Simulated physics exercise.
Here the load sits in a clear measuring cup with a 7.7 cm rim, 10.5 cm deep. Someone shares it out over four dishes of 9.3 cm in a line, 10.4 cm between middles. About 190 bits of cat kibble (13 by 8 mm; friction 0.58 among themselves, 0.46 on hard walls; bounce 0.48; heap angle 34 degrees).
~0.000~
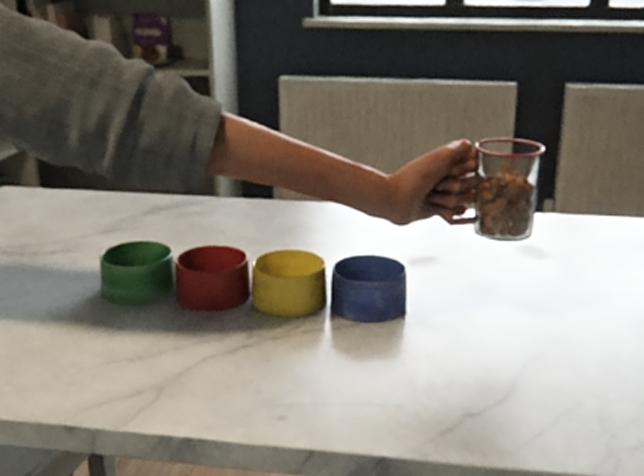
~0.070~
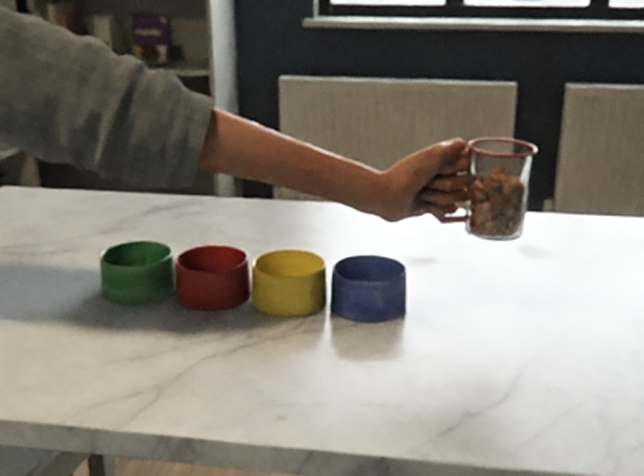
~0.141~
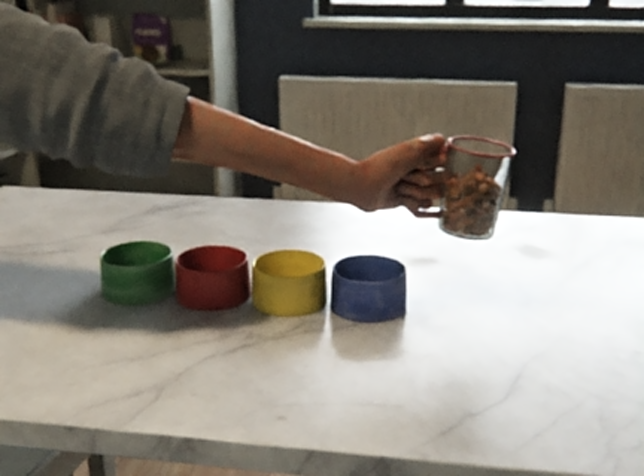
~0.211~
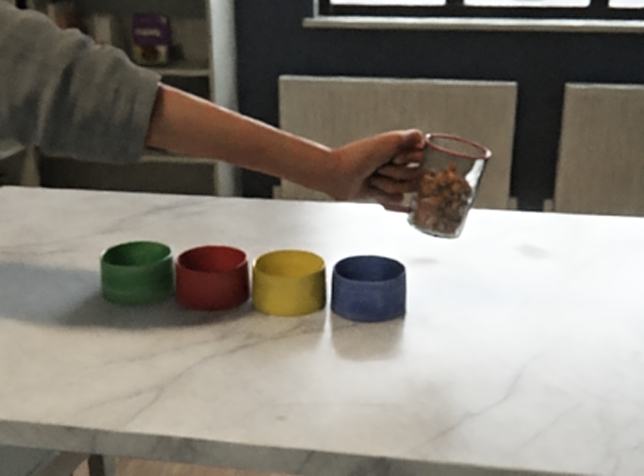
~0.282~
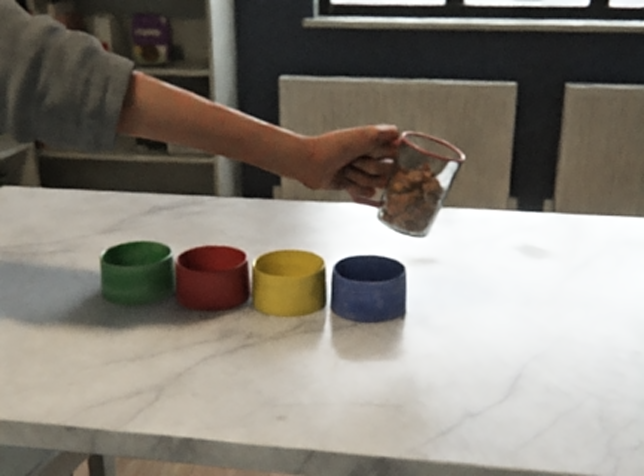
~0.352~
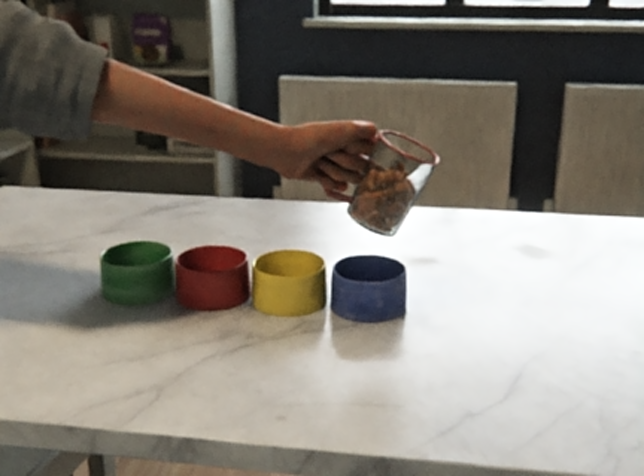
A hand moves a clear cup of kibble left toward the blue dish, tilting it rightward.
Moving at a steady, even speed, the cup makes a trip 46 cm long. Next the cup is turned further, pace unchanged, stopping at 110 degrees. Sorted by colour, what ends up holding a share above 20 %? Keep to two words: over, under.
At the end, red: I'd say it gets more than a fifth, blue: I'd say it gets a fifth at most, green: I'd say it gets a fifth at most, yellow: I'd say it gets a fifth at most, counter: I'd say it gets a fifth at most.
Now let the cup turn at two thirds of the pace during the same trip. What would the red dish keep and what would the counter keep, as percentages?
Then the red dish would get 90 and the counter 0.
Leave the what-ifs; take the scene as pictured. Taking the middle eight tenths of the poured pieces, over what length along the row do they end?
Roughly 5 centimetres.
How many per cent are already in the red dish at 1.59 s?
So far, roughly 20 per cent.
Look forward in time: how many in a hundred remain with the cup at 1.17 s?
100 %.
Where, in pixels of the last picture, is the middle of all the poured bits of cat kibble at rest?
Somewhere near (208, 278) in the last picture.
After 0.84 s, tilt 65 degrees; cup holds 100 %.
After 1.17 s, tilt 92 degrees; cup holds 100 %.
Then, at 1.59 s, tilt 110 degrees; cup holds 70 %, red 20 %.
In the end, at 3.6 s, red 90 %, blue 0 %, green 0 %, yellow 0 %, counter 0 %, cup 10 %.
